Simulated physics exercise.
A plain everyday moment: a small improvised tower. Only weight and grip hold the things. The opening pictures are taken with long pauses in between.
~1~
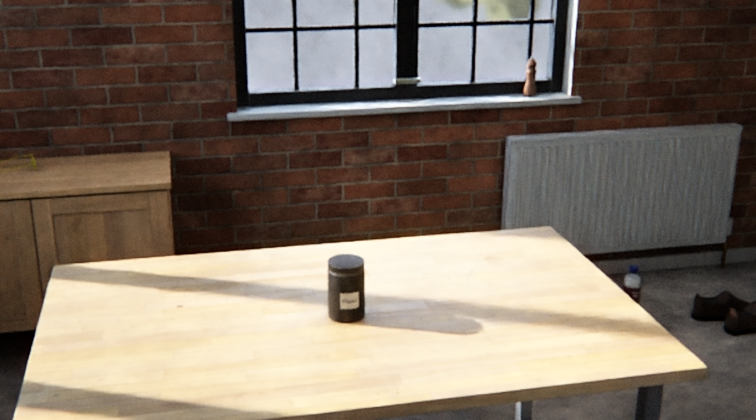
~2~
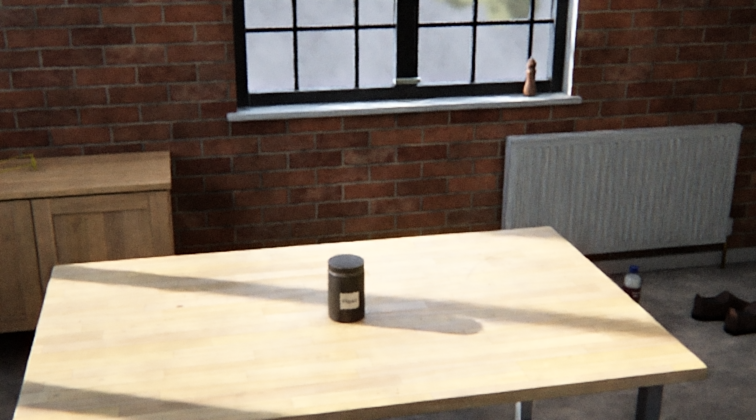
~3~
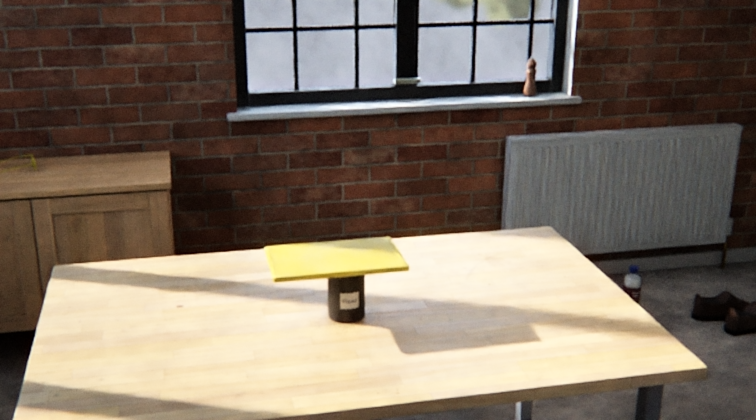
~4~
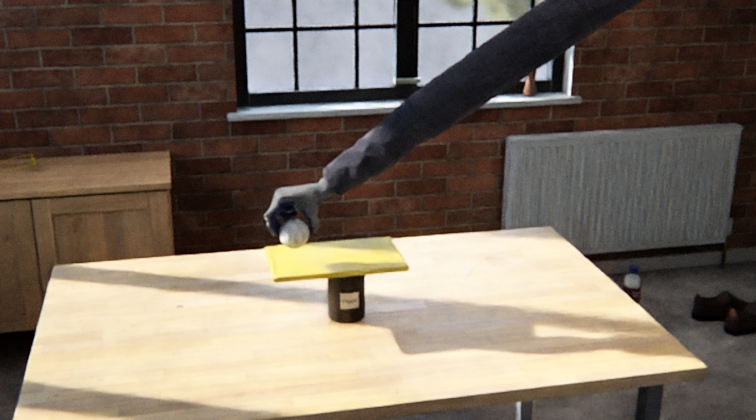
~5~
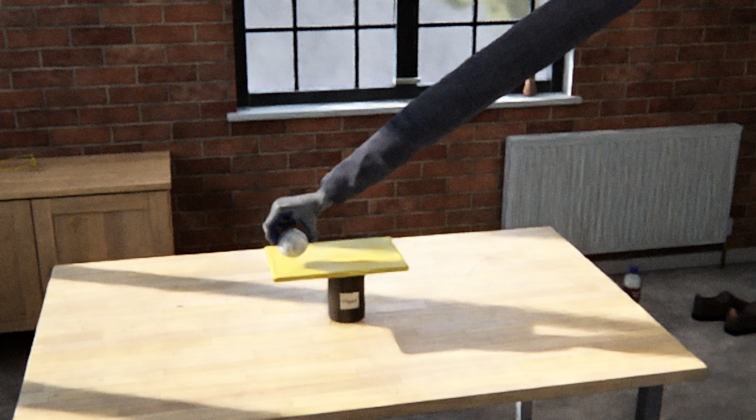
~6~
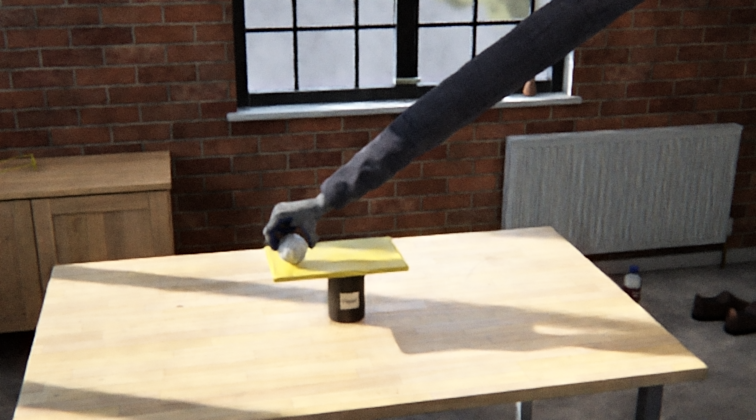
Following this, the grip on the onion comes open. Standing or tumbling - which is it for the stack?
It ends up tumbling down.
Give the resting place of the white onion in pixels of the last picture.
Around (284, 311).
Then, 0.40 s later than the last frame, white onion now fallen; yellow lid tilted by 74°.
Then, 0.90 s later than the last frame, yellow lid on its side.
When it is over, fallen, white onion and yellow lid; black jar as before. End places, in pixels of the last picture, white onion near (284, 312). The stack loses its balance.
